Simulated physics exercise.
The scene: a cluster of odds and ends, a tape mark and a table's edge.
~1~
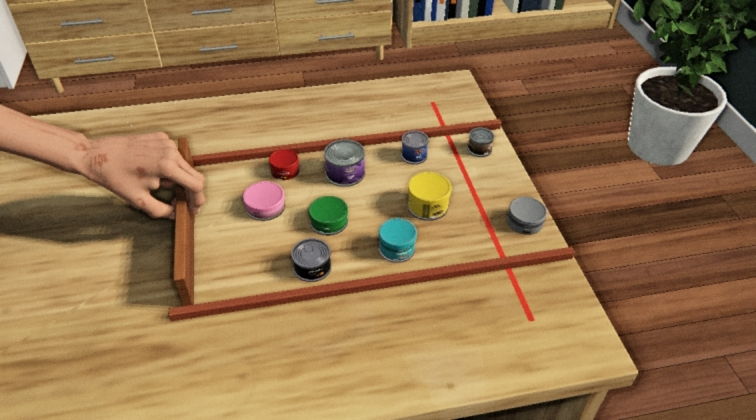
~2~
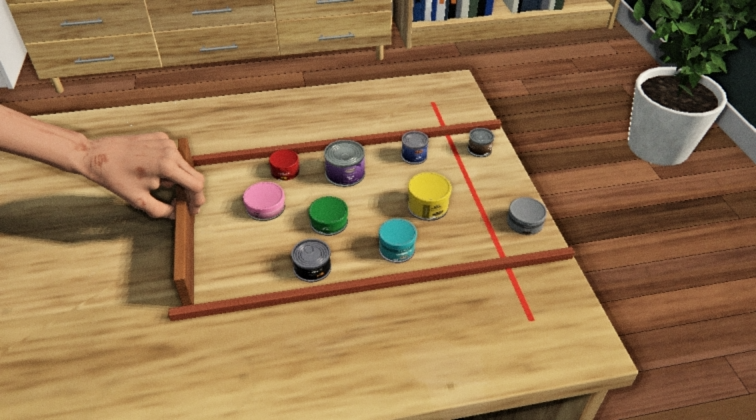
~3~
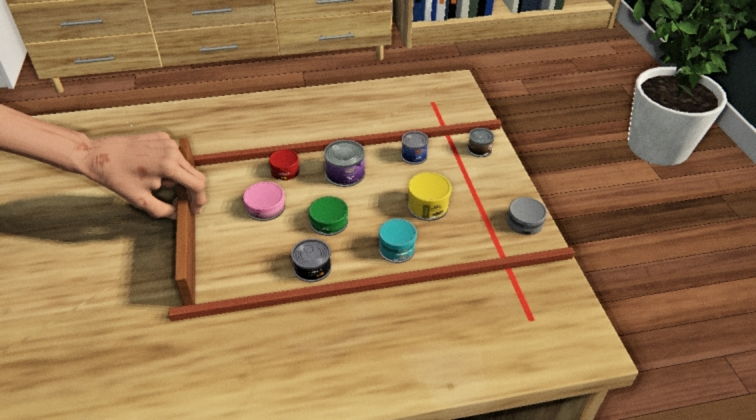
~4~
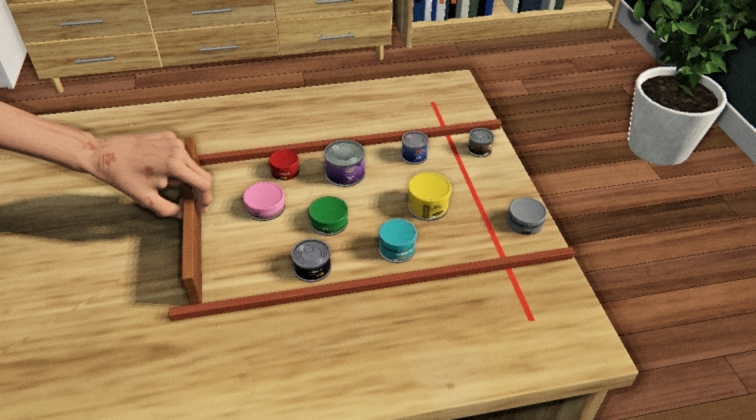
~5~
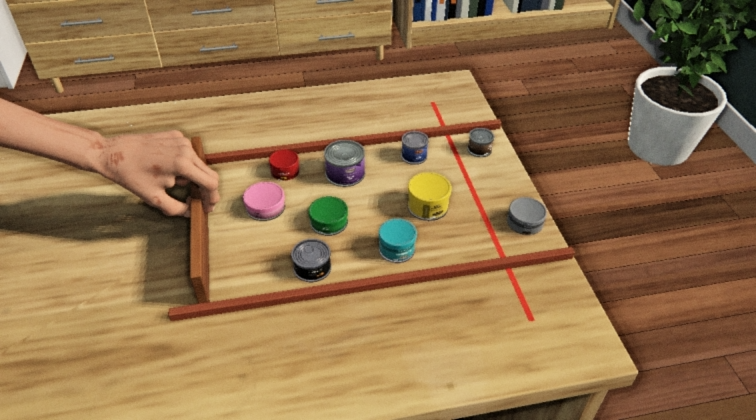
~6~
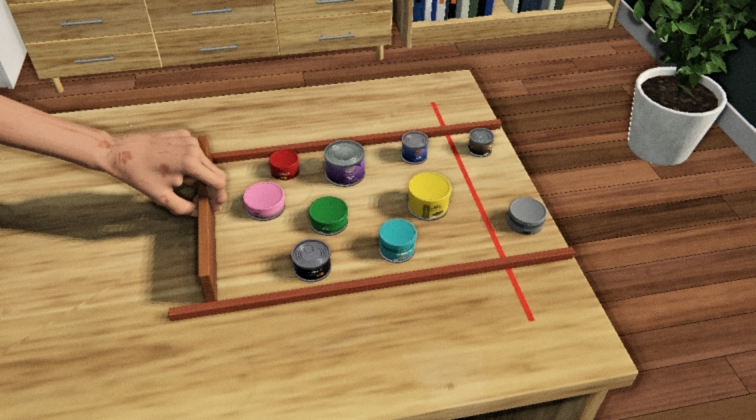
On a wooden tabletop, a hand slides an upright board slightly right between two rails towards colourful tins and pots, which stay still.
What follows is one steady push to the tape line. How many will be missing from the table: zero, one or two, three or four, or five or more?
Outcome: The number that fall off is one or two.
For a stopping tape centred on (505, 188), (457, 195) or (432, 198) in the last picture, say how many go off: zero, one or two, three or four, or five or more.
In that order: More than four; not one; no fall at all.
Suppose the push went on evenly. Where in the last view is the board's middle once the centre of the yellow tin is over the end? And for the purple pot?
About (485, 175), and (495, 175) for the other.
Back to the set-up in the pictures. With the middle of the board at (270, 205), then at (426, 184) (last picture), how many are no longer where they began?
By then 1, and 8.
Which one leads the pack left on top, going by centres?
The yellow tin ends nearest.
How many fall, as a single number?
Fallen: 2.
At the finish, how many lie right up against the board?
4 of them.
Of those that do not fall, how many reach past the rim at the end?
The number is 1.
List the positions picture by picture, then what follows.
In the first picture, grey tub (527, 216); brown tin (481, 143); blue tin (415, 148); board (185, 216); tape (474, 192).
In the second picture, brown tin (481, 143); board (185, 216).
In the third picture, blue tin (415, 148); pink pot (265, 201).
In the fourth picture, grey tub (527, 216); turquoise tin (397, 241).
In the fifth picture, brown tin (481, 143); black tin (312, 260).
In the sixth picture, grey tub (527, 216); brown tin (481, 143); blue tin (415, 148); board (207, 213); tape (474, 192).
Soon after, none off yet; grey tub at rest near (527, 216); brown tin at rest near (481, 143); blue tin at rest near (415, 148).
By the end, the number that fall off is one or two; fallen, brown tin and grey tub.
